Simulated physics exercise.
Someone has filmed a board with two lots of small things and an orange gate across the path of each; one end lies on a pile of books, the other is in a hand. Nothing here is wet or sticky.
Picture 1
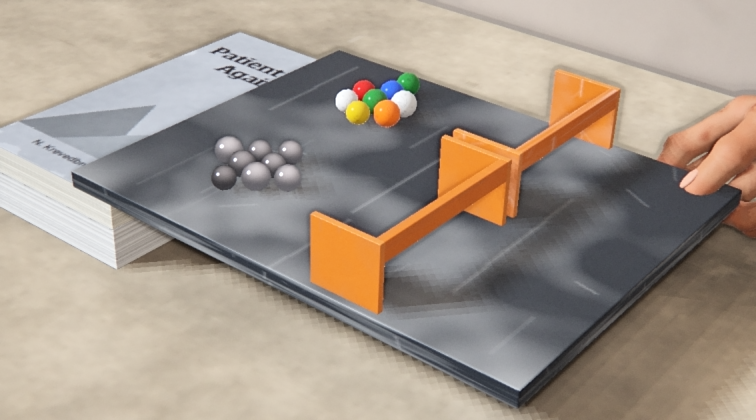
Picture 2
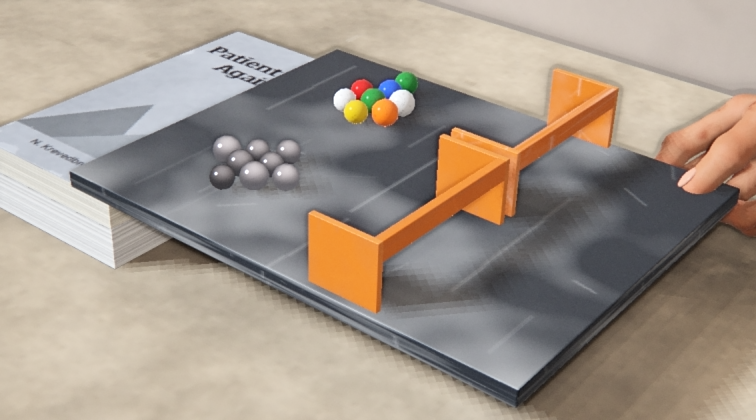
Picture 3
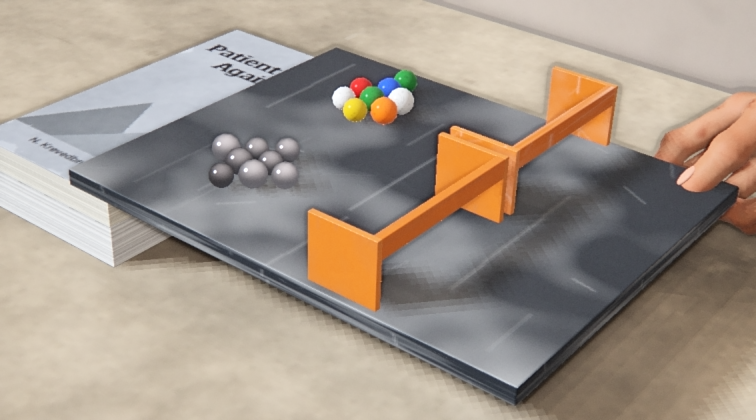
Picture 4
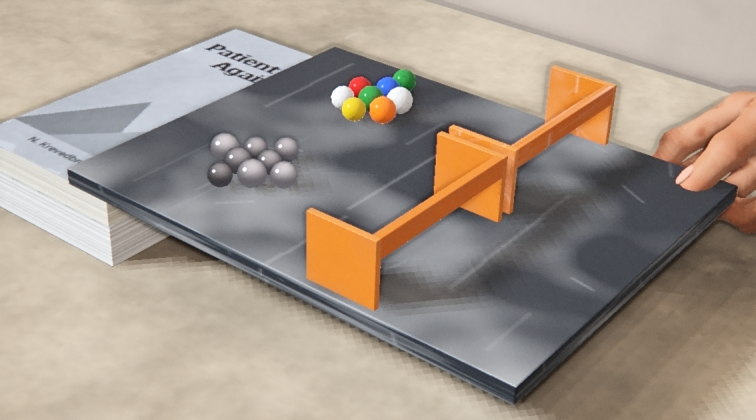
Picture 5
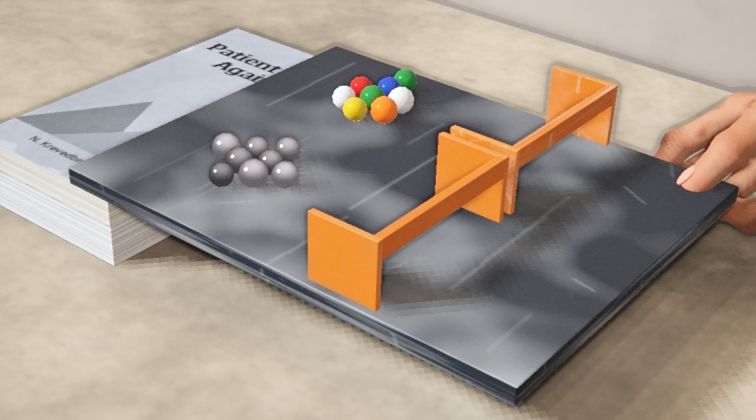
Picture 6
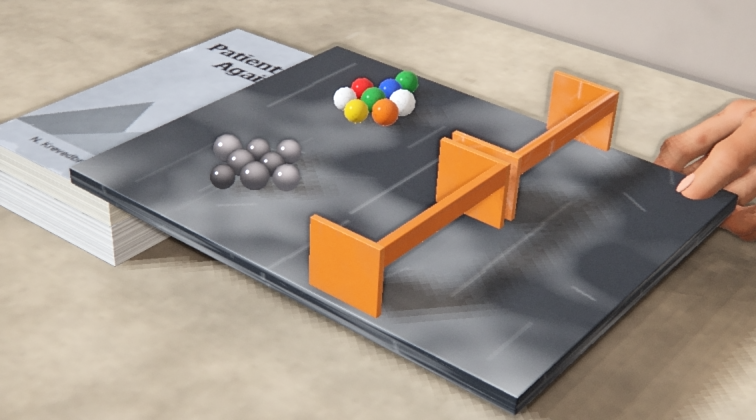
A hand at the right edge held one end of a dark board propped on a book and barely shifted it, while the grey balls, colourful balls and orange gates on top stayed in place.
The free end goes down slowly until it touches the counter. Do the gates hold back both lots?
In the end the front lot slips under its gate, and the back lot slips under its gate.
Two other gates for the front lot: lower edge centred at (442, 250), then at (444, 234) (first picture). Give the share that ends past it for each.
About 0 and 100 per cent.
Then, 0.31 s later than the last frame, board sloping at 6°; front lot on its way down; back lot on its way down.
Then, 0.65 s later than the last frame, board sloping at 10°; front lot has reached its gate; back lot on its way down.
Then, 1.05 s later than the last frame, board resting at 11°; front lot every one past its gate; back lot every one past its gate.
When it is over, board resting at 11°; front lot every one past its gate; back lot every one past its gate.
